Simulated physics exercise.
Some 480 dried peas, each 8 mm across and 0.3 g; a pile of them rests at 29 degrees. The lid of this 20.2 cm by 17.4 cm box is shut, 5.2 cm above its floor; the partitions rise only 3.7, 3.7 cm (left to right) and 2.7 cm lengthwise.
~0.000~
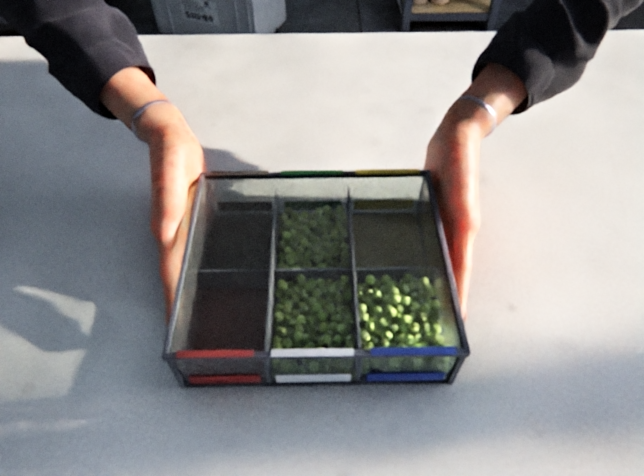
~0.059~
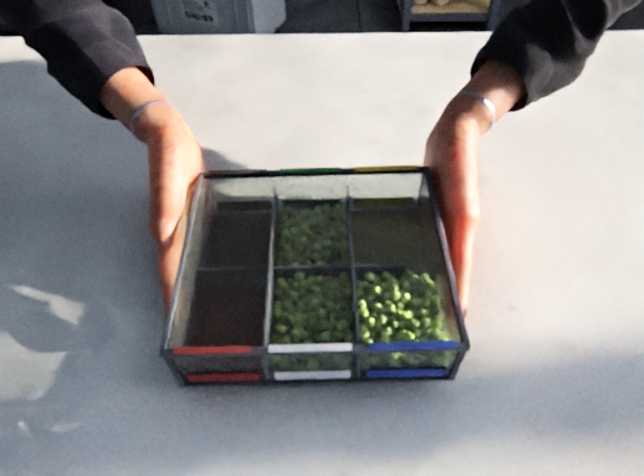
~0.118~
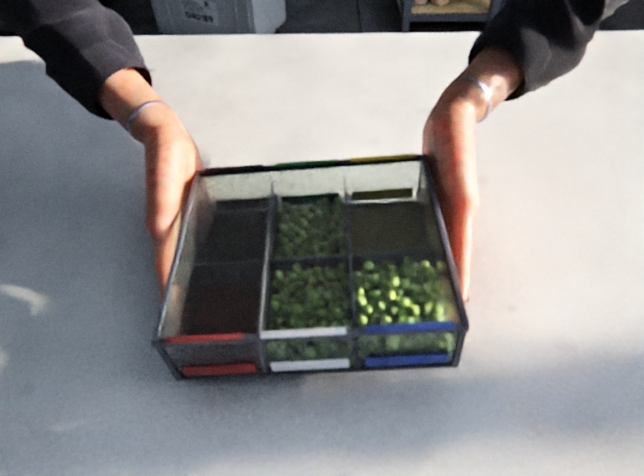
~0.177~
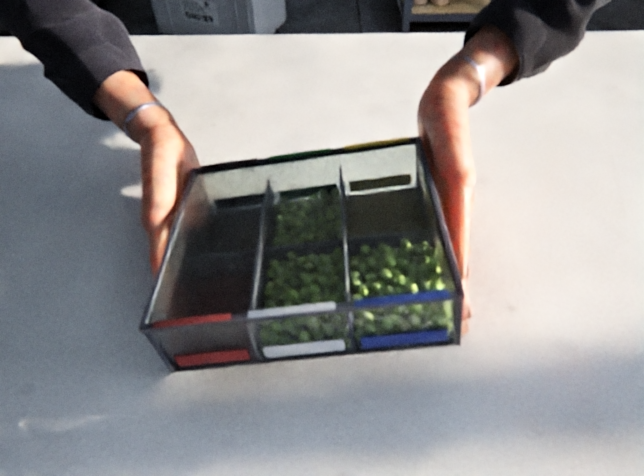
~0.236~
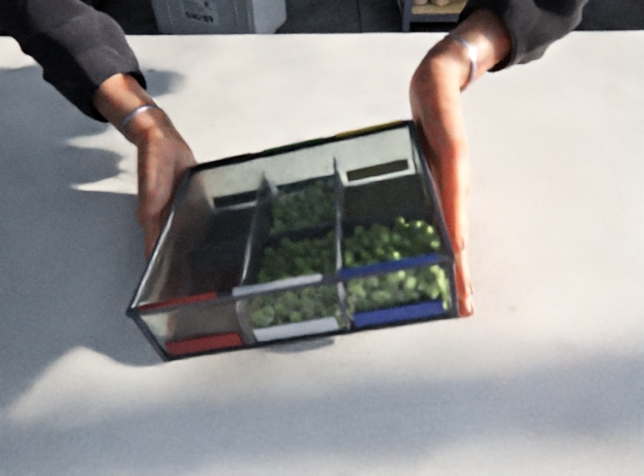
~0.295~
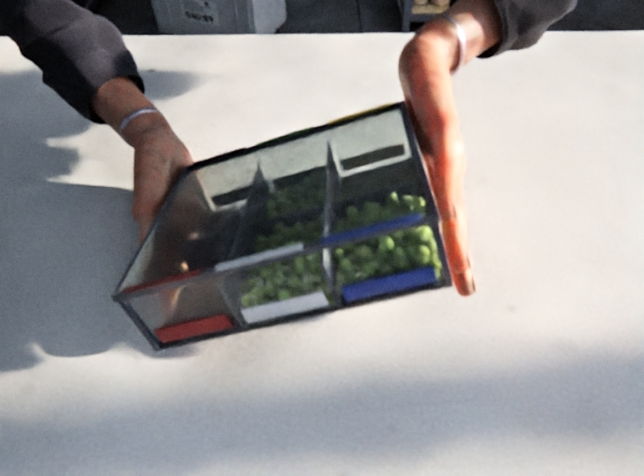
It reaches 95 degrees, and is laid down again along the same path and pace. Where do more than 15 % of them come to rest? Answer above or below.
Red compartment: Below; blue compartment: Below; green compartment: Above; yellow compartment: Below; white compartment: Below; black compartment: Above.
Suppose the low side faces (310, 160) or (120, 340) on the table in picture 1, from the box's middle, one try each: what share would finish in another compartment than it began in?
About 65 and 30 per cent.
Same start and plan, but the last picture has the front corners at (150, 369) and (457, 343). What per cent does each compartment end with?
Red 20, blue 35, green 5, yellow 0, white 40, black 0.
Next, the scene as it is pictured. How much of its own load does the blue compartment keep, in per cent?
Roughly 20 per cent.
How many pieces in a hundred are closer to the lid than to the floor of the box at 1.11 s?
Some 70 per cent.
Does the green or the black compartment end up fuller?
It is the green one.
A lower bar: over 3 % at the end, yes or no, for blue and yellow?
Blue yes; yellow yes.
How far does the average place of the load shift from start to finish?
About 7.5 cm.
After 1.11 s, tilt 93 degrees; blue 20 %, green 35 %, yellow 5 %, white 20 %, black 15 %.
After 1.65 s, tilt 40 degrees; blue 10 %, green 50 %, yellow 10 %, white 10 %, black 25 %.
Then, at 2.25 s, tilt 0 degrees; blue 10 %, green 50 %, yellow 10 %, white 10 %, black 25 %.
By 2.7 s all is still; red 0 %, blue 10 %, green 50 %, yellow 10 %, white 10 %, black 25 %.
